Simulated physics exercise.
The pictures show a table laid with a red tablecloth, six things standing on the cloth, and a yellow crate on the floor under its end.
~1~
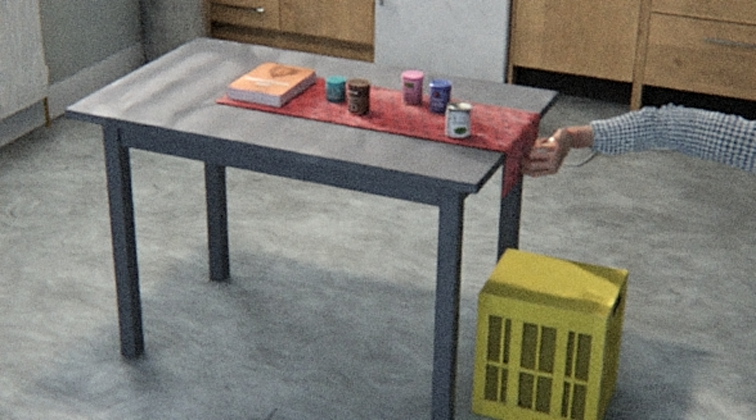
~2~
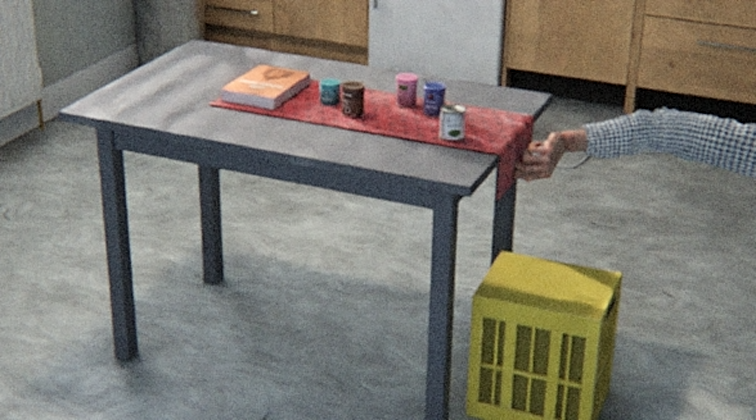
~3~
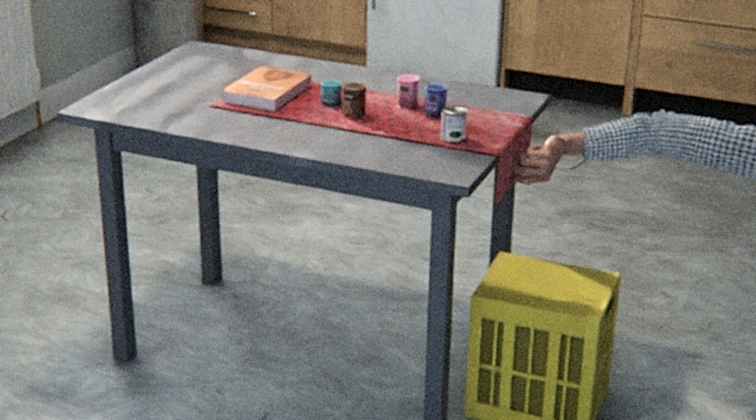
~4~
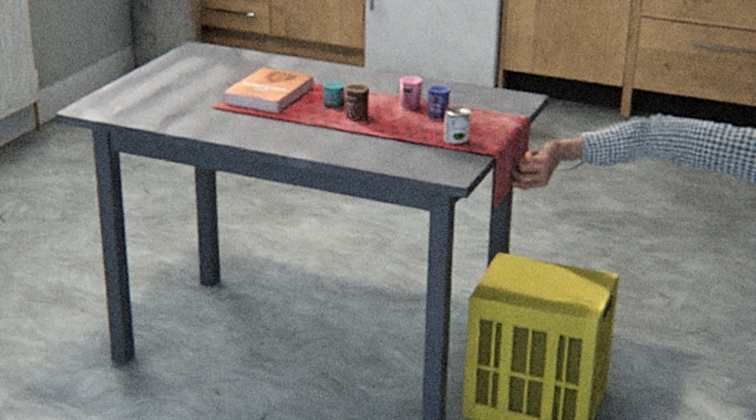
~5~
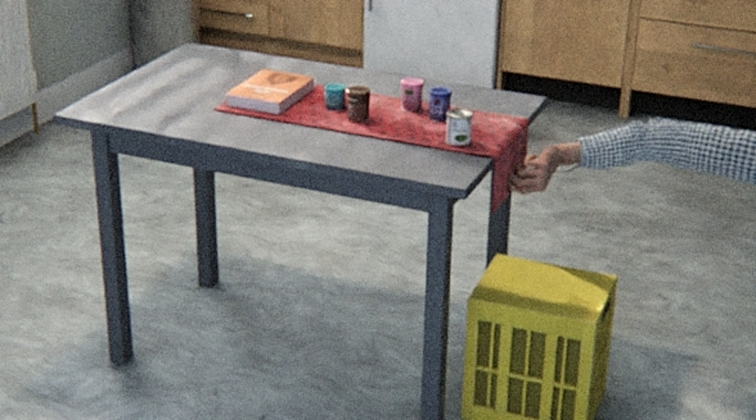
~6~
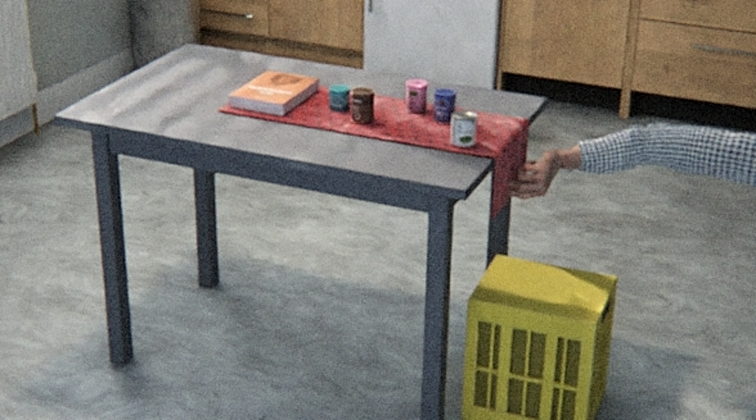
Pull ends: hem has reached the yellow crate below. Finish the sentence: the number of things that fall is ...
The number of things that fall is two.
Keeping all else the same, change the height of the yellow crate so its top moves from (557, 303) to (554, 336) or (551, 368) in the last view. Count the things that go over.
That would make 3 and 4.
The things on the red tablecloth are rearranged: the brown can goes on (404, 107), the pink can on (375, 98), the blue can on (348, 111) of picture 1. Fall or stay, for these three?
Brown can: Stays. Pink can: Stays. Blue can: Stays.
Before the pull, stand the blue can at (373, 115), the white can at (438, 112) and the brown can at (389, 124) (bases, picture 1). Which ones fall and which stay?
You'd see the blue can hang on, the white can go down and the brown can hang on.
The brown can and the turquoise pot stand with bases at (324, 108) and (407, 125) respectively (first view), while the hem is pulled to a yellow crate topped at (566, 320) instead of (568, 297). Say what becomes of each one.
In the end the brown can is still on top and the turquoise pot is no longer on top.
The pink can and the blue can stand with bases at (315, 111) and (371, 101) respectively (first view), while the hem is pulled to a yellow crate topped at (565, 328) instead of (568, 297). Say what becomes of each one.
In the end the pink can rides it out; meanwhile the blue can rides it out.
A little later, hem near (509, 219); all still up.
Next, hem near (508, 247); white can gone.
Later still, hem on the crate; white can and blue can gone.
When it is over, hem on the crate; white can and blue can gone. It carries off two.
